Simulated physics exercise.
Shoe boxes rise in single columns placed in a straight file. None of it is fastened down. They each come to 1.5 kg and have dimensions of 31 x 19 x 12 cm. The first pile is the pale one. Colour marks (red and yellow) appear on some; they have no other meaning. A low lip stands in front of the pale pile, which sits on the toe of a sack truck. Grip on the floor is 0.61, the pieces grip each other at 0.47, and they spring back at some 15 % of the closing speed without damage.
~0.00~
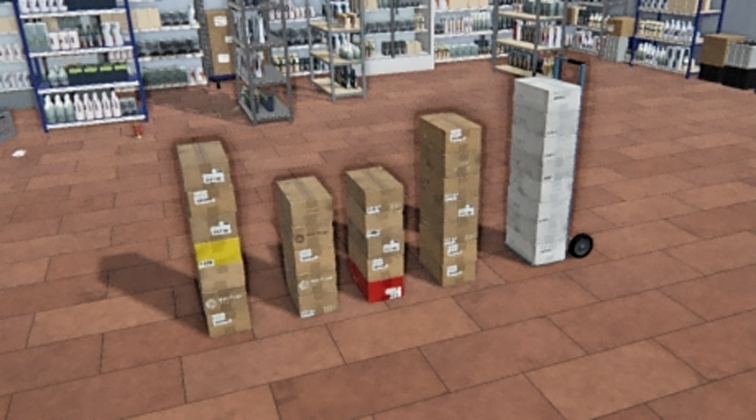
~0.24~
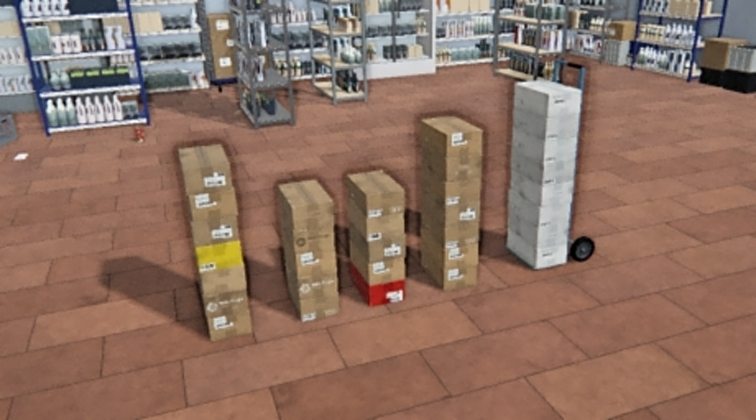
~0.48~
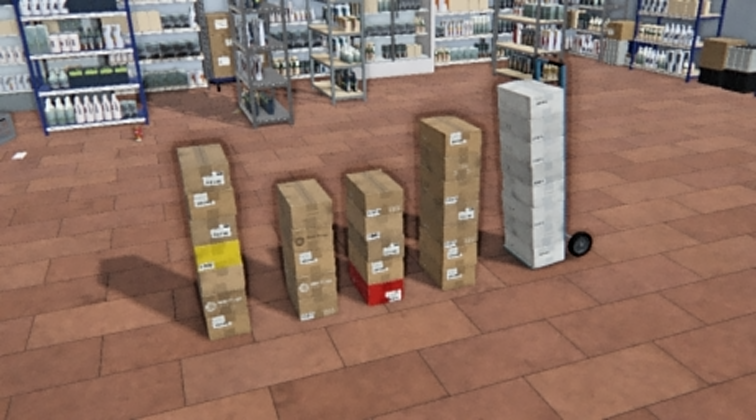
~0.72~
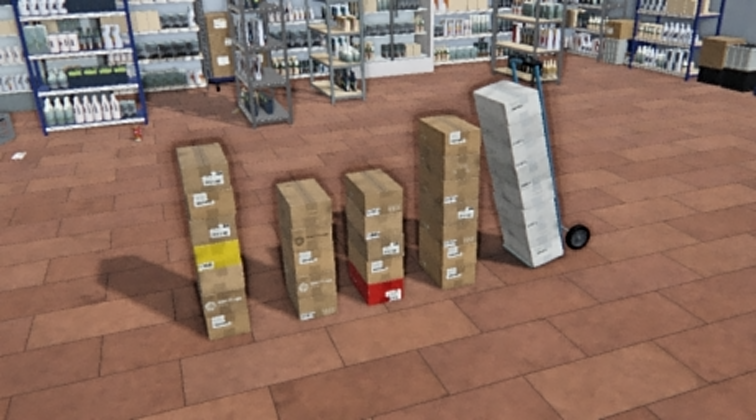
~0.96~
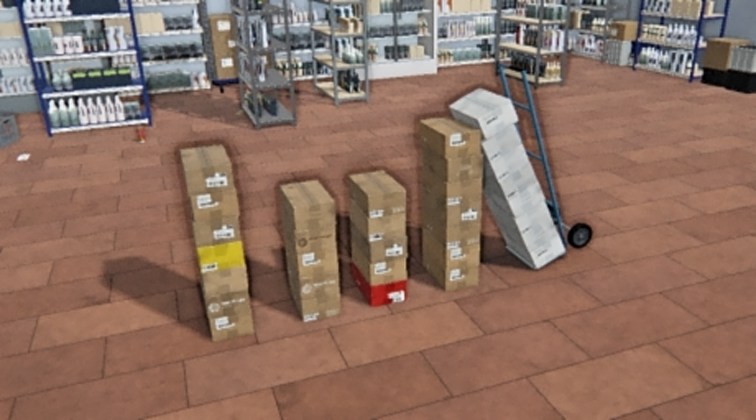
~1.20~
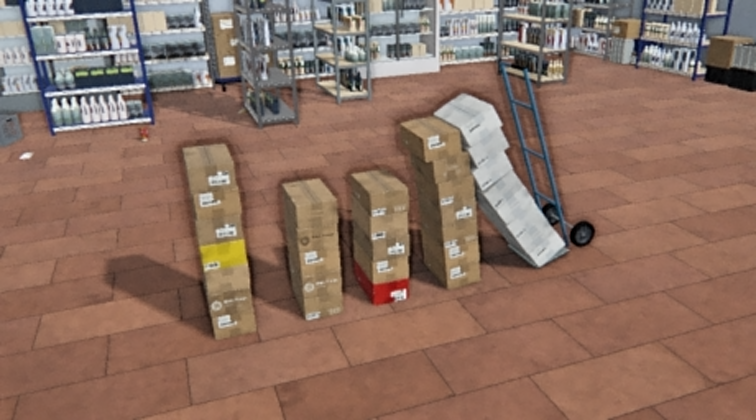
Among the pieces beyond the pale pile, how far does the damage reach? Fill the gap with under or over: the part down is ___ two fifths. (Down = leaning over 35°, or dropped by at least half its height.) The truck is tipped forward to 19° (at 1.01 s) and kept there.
The part down is over two fifths.
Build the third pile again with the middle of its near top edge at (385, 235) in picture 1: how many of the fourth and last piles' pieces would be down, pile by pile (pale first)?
Counts down - fourth: 0; last: 0.
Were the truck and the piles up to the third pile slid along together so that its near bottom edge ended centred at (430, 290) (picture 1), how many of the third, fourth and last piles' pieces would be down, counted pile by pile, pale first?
Result: Third pile 5, fourth pile 0, last pile 0.
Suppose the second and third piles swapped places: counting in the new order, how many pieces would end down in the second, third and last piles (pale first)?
Second 0, third 0, last 0.
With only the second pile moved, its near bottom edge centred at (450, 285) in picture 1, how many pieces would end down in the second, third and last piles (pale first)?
Pile tally - second: 6, third: 5, last: 7.
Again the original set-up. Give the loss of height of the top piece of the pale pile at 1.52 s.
15 cm lower.
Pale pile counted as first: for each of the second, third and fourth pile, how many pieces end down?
Pieces per pile: Second: 7; third: 5; fourth: 5.
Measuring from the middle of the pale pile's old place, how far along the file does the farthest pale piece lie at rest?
Distance: Near 95 cm.
After 1.52 s, 8 of the pale pile down; none of the 24 other boxes down, 9 disturbed.
After 1.92 s, 8 of the pale pile down; 7 of the 24 other boxes down; red box 25° from how it stood.
After 2.76 s, 8 of the pale pile down; 24 of the 24 other boxes down; yellow box 51° from how it stood, 13 cm lower; red box 37° from how it stood.
In the end (3.7 s), 8 of the pale pile down; 24 of the 24 other boxes down; yellow box on its side; red box 38° from how it stood. That is 100 per cent. From the last view, middles, yellow box near (86, 328), red box near (370, 272).
